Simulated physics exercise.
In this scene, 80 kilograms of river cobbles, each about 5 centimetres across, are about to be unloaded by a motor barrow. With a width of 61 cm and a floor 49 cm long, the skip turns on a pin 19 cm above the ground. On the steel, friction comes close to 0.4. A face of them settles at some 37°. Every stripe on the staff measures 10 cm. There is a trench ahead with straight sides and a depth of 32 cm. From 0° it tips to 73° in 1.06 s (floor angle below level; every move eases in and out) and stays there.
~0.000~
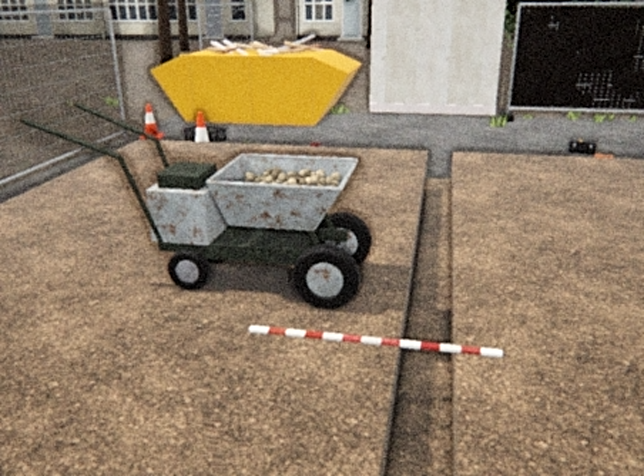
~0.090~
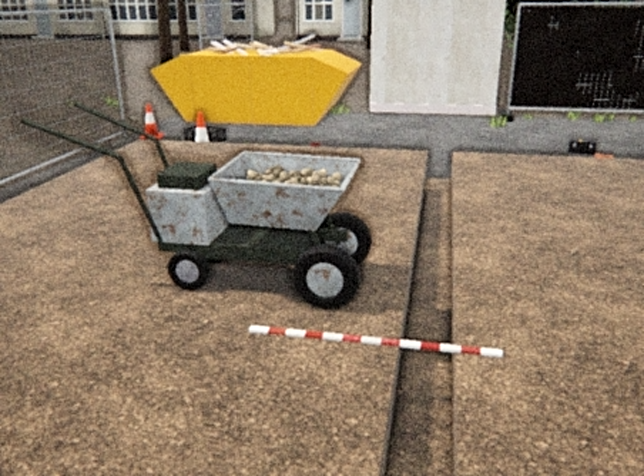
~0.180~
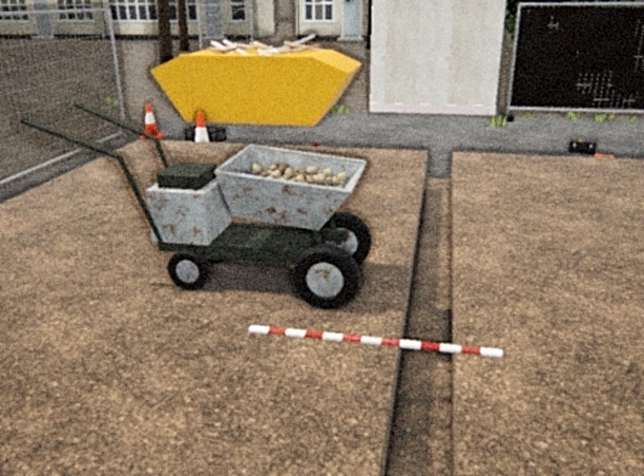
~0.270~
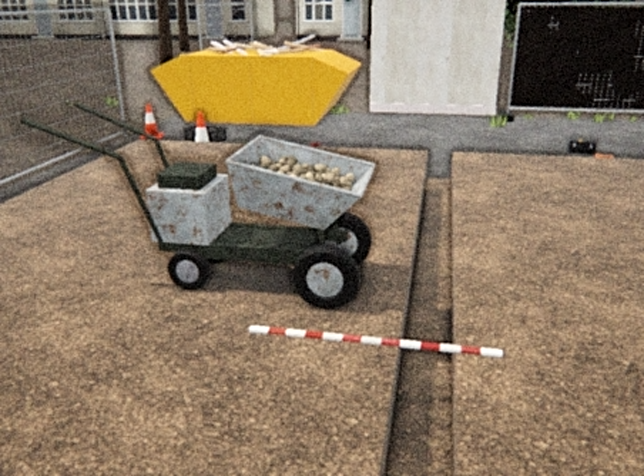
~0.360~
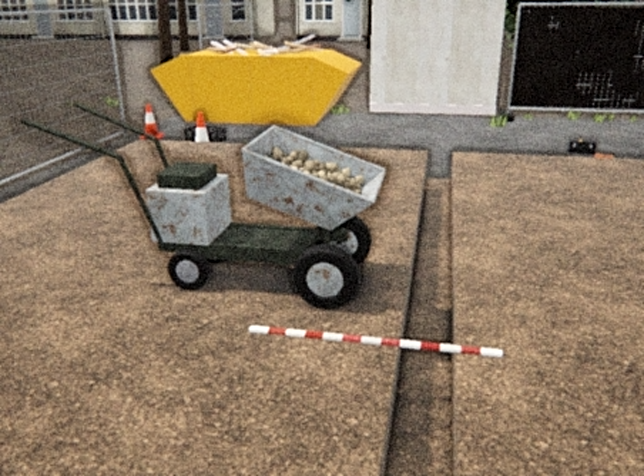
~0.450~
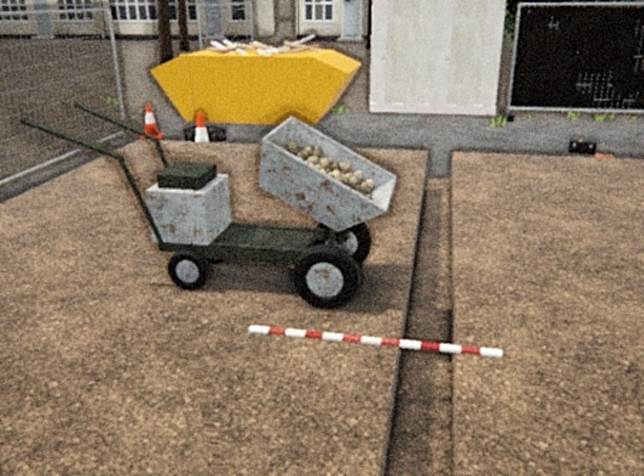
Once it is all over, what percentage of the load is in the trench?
Roughly 56 percent of the load is in the trench.
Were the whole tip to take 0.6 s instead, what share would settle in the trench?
It'd be some 35 per cent.
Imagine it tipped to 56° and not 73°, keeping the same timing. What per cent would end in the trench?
Then about 20 per cent.
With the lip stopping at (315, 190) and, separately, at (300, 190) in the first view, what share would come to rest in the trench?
The first start gives about 90 per cent, the second about 95.
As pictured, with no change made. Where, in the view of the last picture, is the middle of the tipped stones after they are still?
The stones end up centred near (449, 327).
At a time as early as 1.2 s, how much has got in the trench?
I'd say near 15 per cent at that time.
After 0.8 s the floor is at 62°; 100 % in the skip; the foremost stones are at (411, 235).
After 1.2 s the floor is at 73°; 67 % in the skip, 16 % in the trench, 16 % past the trench; the foremost stones are at (490, 293).
After 1.5 s the floor is at 73°; 28 % in the skip, 30 % in the trench, 42 % past the trench; the foremost stones are at (569, 299).
After 3.5 s the floor is at 73°; 0 % in the skip, 56 % in the trench, 44 % past the trench; the foremost stones are at (625, 308).
